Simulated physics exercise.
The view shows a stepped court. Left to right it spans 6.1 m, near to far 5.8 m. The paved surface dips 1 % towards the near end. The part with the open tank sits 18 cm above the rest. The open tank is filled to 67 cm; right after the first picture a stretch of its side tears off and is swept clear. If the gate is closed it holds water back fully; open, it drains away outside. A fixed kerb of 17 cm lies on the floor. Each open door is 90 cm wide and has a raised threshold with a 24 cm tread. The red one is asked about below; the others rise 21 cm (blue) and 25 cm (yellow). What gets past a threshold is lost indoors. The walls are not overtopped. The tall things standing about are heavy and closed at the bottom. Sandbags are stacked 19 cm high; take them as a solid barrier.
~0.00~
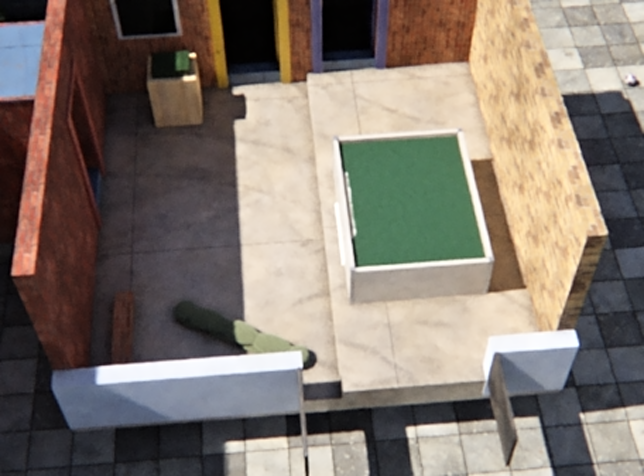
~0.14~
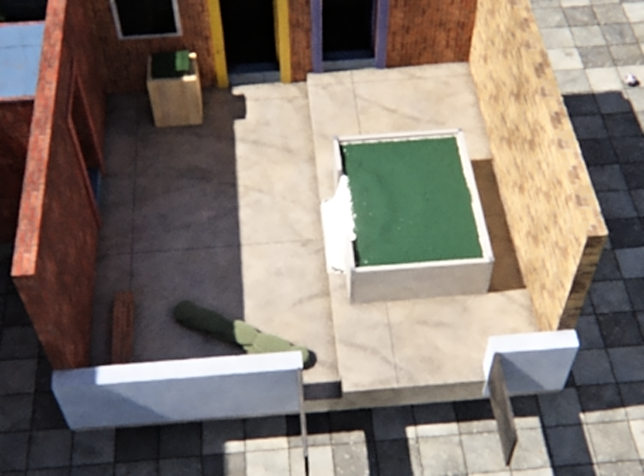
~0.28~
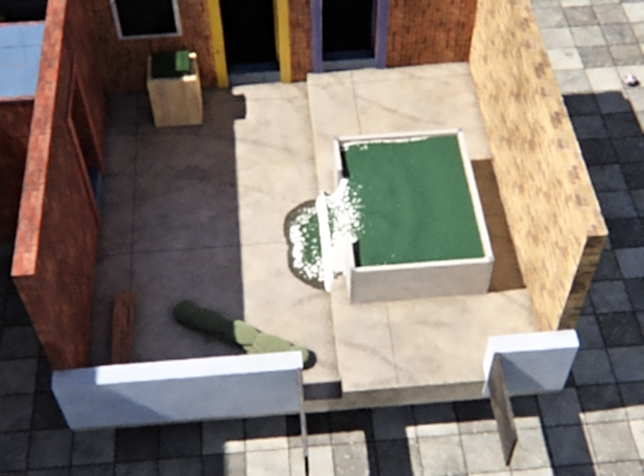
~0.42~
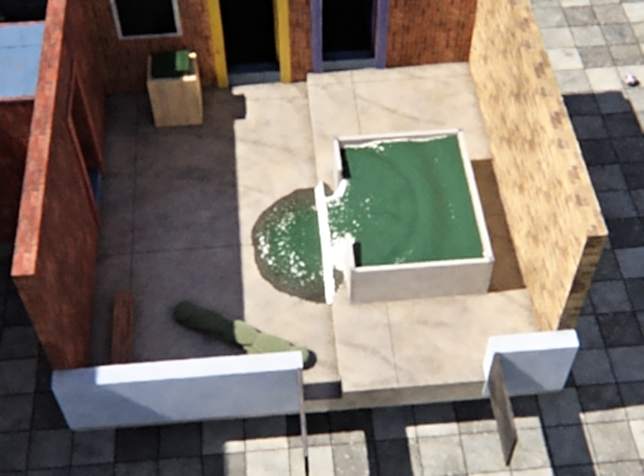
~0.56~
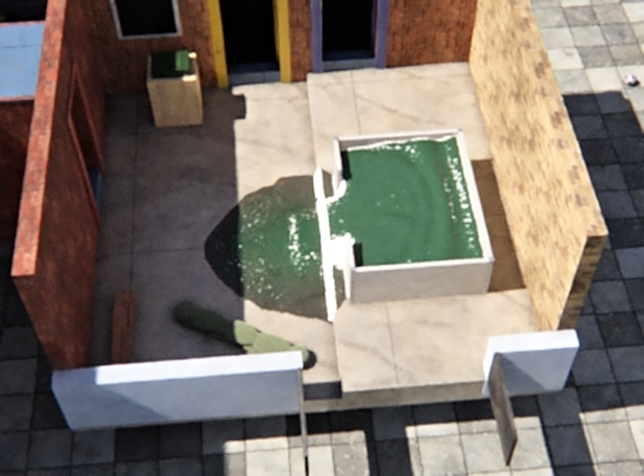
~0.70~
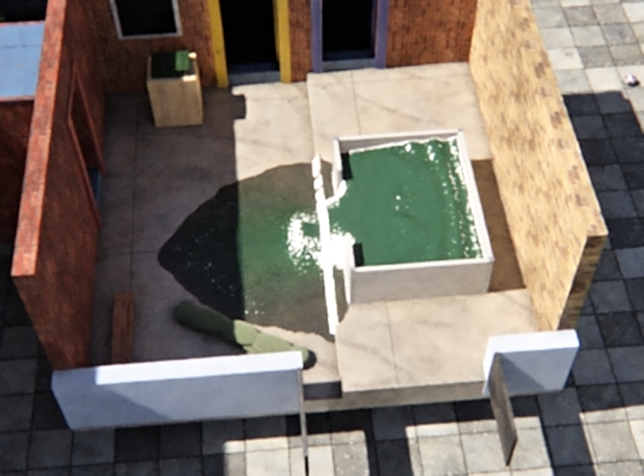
A stepped, paved court is seen from high above, with a brick wall on the left, a tan one on the right and low white walls along the near edge. A white-sided tank of green liquid stands on the right, with yellow and purple doorways behind and green sandbags near the front. The tank's left side breaks open, and foaming liquid pours out and spreads leftward across the floor in a widening dark pool, while the camera stays still.
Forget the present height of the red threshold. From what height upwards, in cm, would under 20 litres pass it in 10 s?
Some 21 cm above the ground.
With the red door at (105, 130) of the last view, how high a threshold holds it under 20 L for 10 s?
Roughly 19 cm.
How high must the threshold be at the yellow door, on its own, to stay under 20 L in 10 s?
About 8.0 cm at yellow.
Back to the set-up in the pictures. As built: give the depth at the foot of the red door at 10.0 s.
Some 9.5 cm.
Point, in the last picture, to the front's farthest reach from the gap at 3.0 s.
At about (108, 95).
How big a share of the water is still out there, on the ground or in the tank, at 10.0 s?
Roughly 94 in a hundred.
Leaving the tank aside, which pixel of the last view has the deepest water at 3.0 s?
Near (88, 402).
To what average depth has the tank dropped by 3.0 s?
Roughly 30 cm on average.
After 1.4 s water covers 35 % of the floor, deepest (35 cm) near (330, 234); 22 cm at the red door, 0 litres in over its 23 cm threshold.
After 3.0 s water covers 50 % of the floor, deepest (40 cm) near (88, 402); 22 cm at the red door, 10 litres in over its 23 cm threshold.
After 10.0 s water covers 60 % of the floor, deepest (20 cm) near (223, 344); 9 cm at the red door, 11 litres in over its 23 cm threshold.
At the red door as built, the water arrived by 1.3 s and peaked near 29 cm at 2.4 s.
Run again over the same 10 s with other heights there, 36 litres in over 18.5 cm, 6 litres over 24.5 cm. The limit of 20 litres is kept from about 21 cm up.
